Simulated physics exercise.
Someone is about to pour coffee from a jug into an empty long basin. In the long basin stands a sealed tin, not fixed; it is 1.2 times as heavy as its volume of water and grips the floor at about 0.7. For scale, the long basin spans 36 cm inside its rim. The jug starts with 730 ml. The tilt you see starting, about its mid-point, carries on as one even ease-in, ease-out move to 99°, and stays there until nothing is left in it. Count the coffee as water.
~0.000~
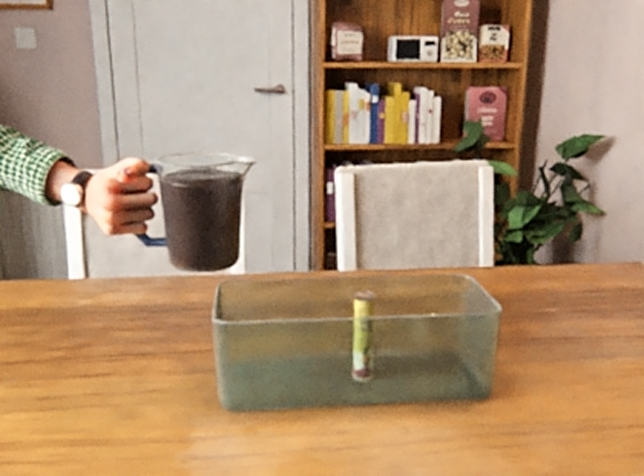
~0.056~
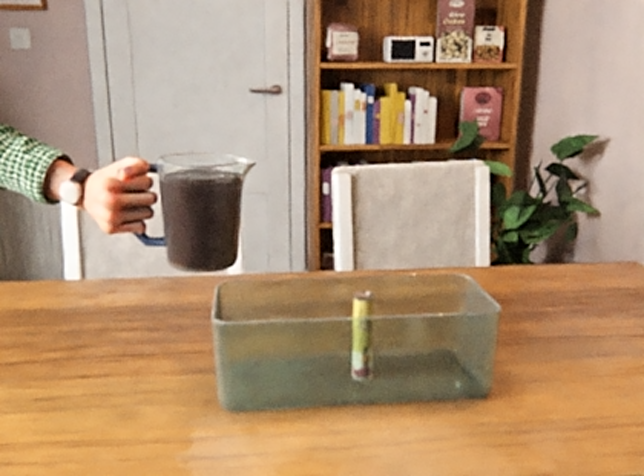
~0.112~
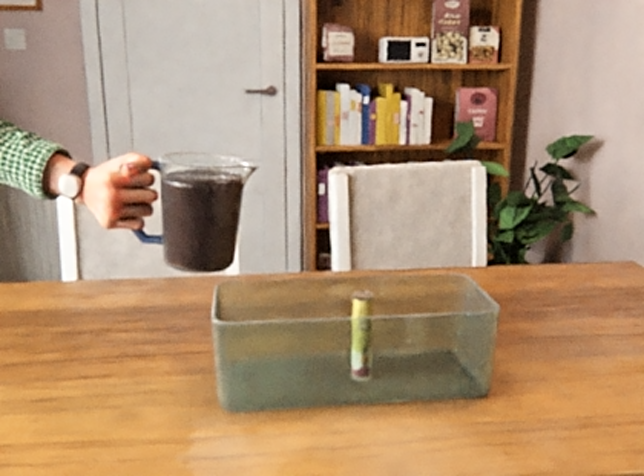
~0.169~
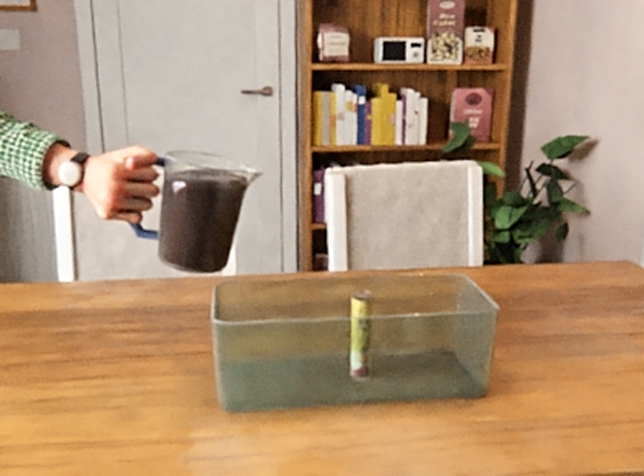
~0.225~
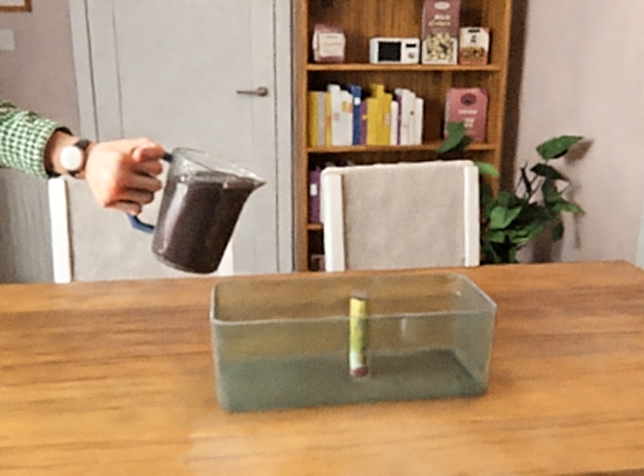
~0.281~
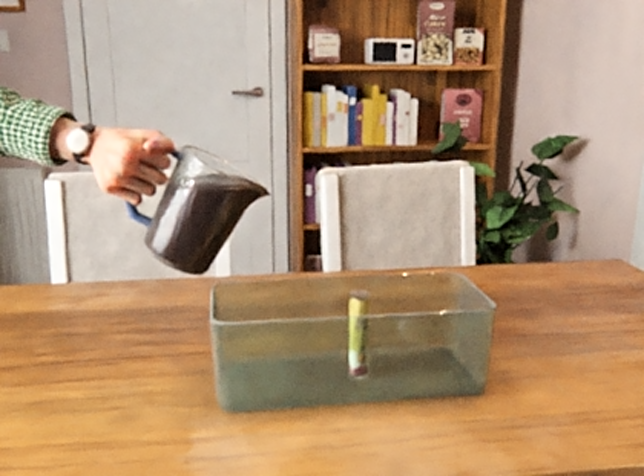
The video shows a hand in a green checked sleeve holding a glass jug of dark liquid above and left of a clear basin with a small upright tin inside, then gradually tilting the jug rightward toward the basin.
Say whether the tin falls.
The tin stays up.
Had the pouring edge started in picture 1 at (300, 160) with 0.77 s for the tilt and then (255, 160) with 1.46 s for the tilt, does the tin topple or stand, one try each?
First it topples; then it remains upright.
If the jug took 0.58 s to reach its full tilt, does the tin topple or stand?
The tin keeps standing.
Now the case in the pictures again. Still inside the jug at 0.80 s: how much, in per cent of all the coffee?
Near 24 in a hundred.
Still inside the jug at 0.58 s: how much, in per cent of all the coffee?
Some 68 per cent.
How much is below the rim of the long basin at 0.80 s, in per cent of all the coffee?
Some 62 per cent.
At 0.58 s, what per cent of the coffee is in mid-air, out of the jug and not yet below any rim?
Near 18 in a hundred.
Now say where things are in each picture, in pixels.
The first picture shows tilt 0°; pouring edge (256, 160); surface from (162, 175) to (243, 174); the long basin's rim runs from (216, 302) to (485, 293); the tin's top is at (365, 299).
The second picture shows tilt 1°; pouring edge (257, 161); surface from (161, 175) to (242, 175).
The third picture shows tilt 5°; pouring edge (259, 166); surface from (163, 174) to (244, 177).
The fourth picture shows tilt 11°; pouring edge (263, 172); surface from (168, 176) to (249, 179).
The fifth picture shows tilt 19°; pouring edge (268, 182); surface from (166, 188) to (255, 180).
The sixth picture shows tilt 29°; pouring edge (271, 193); surface from (163, 196) to (266, 185).
Then, 0.58 s in, the tilt is 85° and 68 per cent is still to pour; the tin stands where it began.
Then, 0.80 s in, the tilt is 99° and 24 per cent is still to pour; the tin stands where it began.
Then, 1.02 s in, the tilt is 99° and 5 per cent is still to pour; the tin stands where it began.
Then, 1.27 s in, the tilt is 99° and 1 per cent is still to pour; the tin stands where it began.
Finally, the tin stands where it began.
